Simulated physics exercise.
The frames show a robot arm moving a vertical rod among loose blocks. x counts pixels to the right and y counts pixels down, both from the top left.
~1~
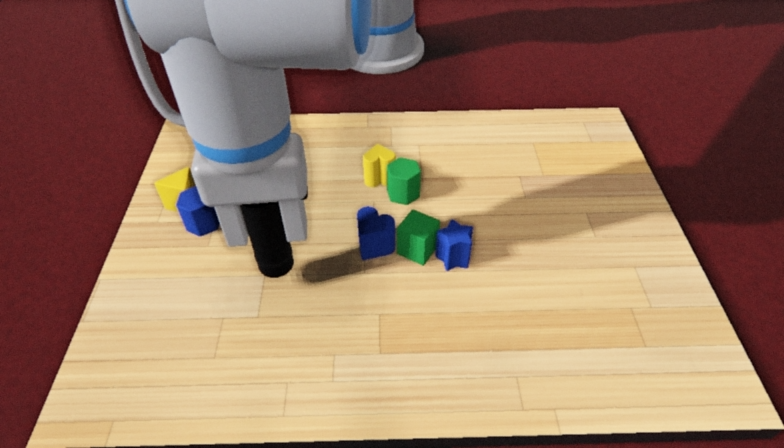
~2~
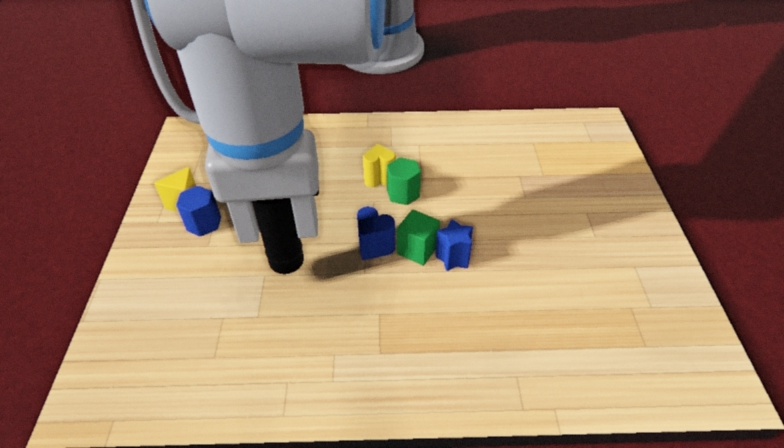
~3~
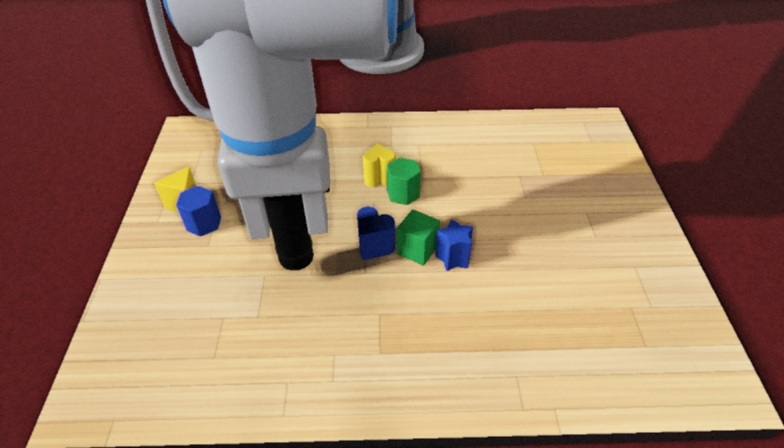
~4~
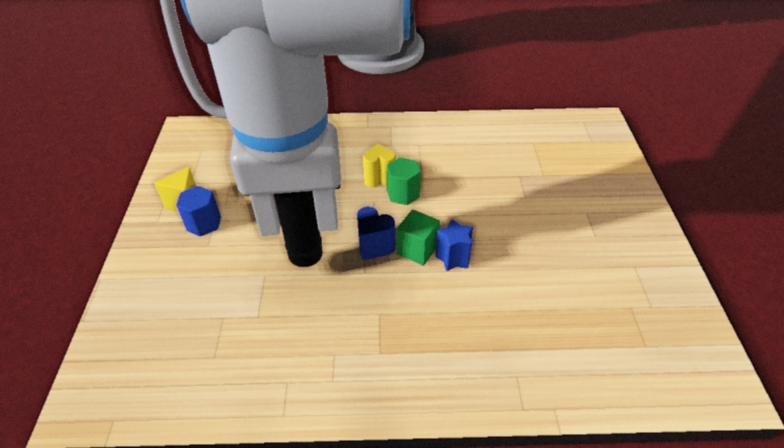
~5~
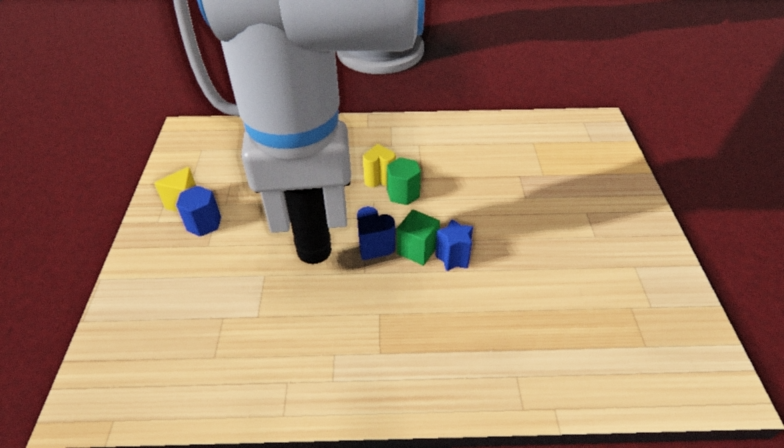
A robot arm slides its black rod a short way right, nearing the still blue heart block.
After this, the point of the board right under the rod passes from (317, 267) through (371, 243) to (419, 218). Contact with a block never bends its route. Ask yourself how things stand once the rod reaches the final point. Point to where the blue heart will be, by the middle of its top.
My prediction: (448, 183).
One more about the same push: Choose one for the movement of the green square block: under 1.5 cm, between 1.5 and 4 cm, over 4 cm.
The green square block ends up very close, under 1.5 cm away.
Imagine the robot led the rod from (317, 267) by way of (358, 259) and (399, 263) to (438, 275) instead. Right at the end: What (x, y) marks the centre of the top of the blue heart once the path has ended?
The top centre is at (398, 212).
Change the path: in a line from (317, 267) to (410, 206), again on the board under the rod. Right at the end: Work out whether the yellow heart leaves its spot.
That one stays where it is.
What follows on the original path. One third of the way, rod at (353, 236); blue heart at (383, 216).
Two thirds of the way, rod at (388, 219); blue heart at (416, 198), turned 15° anticlockwise; green square block at (426, 224), turned 15° clockwise.
At the end, rod at (420, 203); blue heart at (448, 183); green six-sided block not moved; green square block at (426, 224), turned 15° clockwise.
